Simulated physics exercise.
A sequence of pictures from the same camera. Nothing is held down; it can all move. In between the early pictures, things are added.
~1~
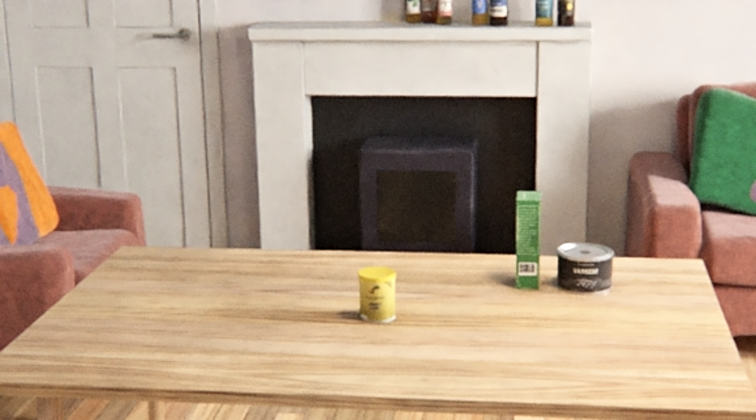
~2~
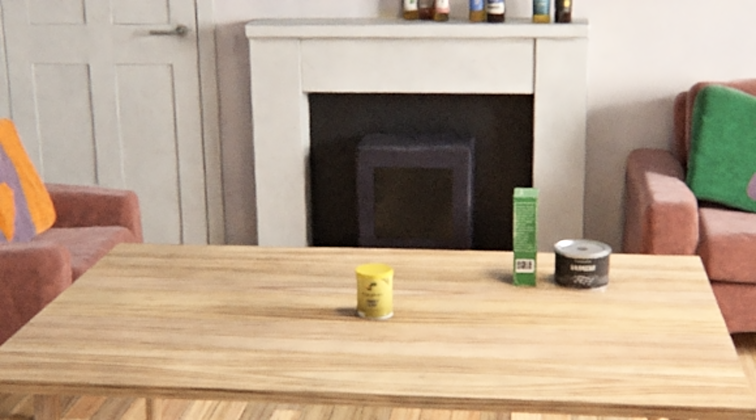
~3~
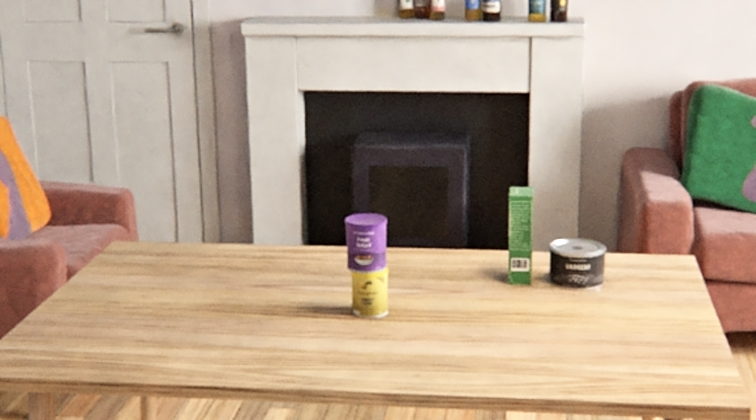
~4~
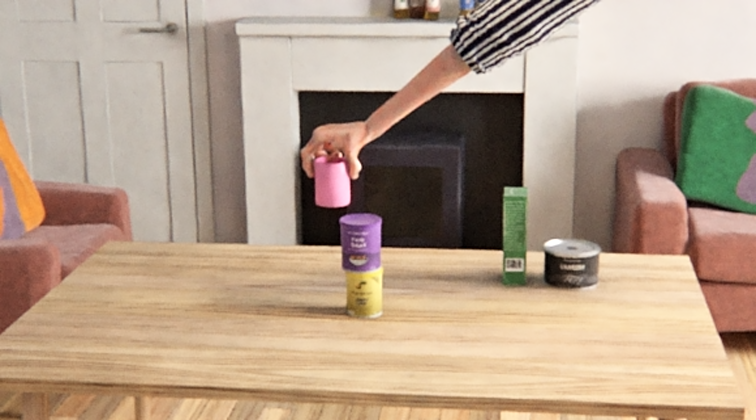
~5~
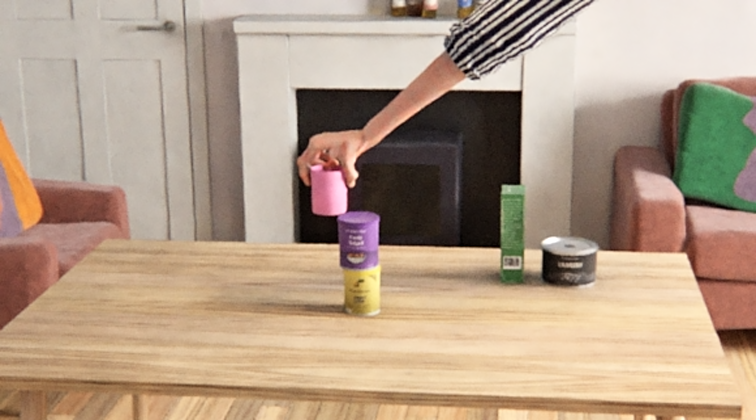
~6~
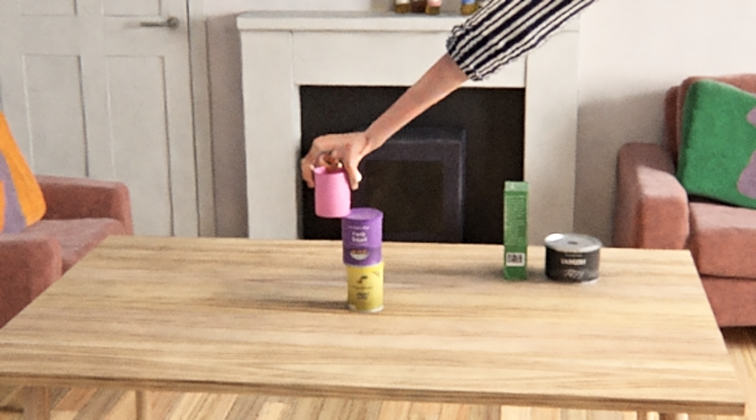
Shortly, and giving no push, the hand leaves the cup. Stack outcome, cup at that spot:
Collapse.
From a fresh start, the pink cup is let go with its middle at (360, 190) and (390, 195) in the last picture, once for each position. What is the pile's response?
Case A: It does not fall; case B: It comes down.
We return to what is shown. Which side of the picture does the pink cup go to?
Pretty clearly in the leftward direction.
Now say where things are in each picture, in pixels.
In the first frame, the last thing is not in view yet; green carton (528, 240).
In the second frame, the last thing is not in view yet; black tub (582, 265).
In the third frame, the last thing is not in view yet; green carton (521, 236).
The fourth frame shows on its way; pink cup (332, 181); black tub (571, 264).
The fifth frame shows on its way; pink cup (329, 190); green carton (513, 234).
The sixth frame shows set down, still held; pink cup (332, 192); black tub (572, 259).
Then, 0.30 s past the last view, pink cup now fallen.
Then, 0.40 s past the last view, things are still on the move.
Then, 0.50 s past the last view, as before.
Finally, fallen, pink cup; the other 4 still in place. Final places as the last picture's camera would see them, pink cup near (303, 288). The pile gives way.
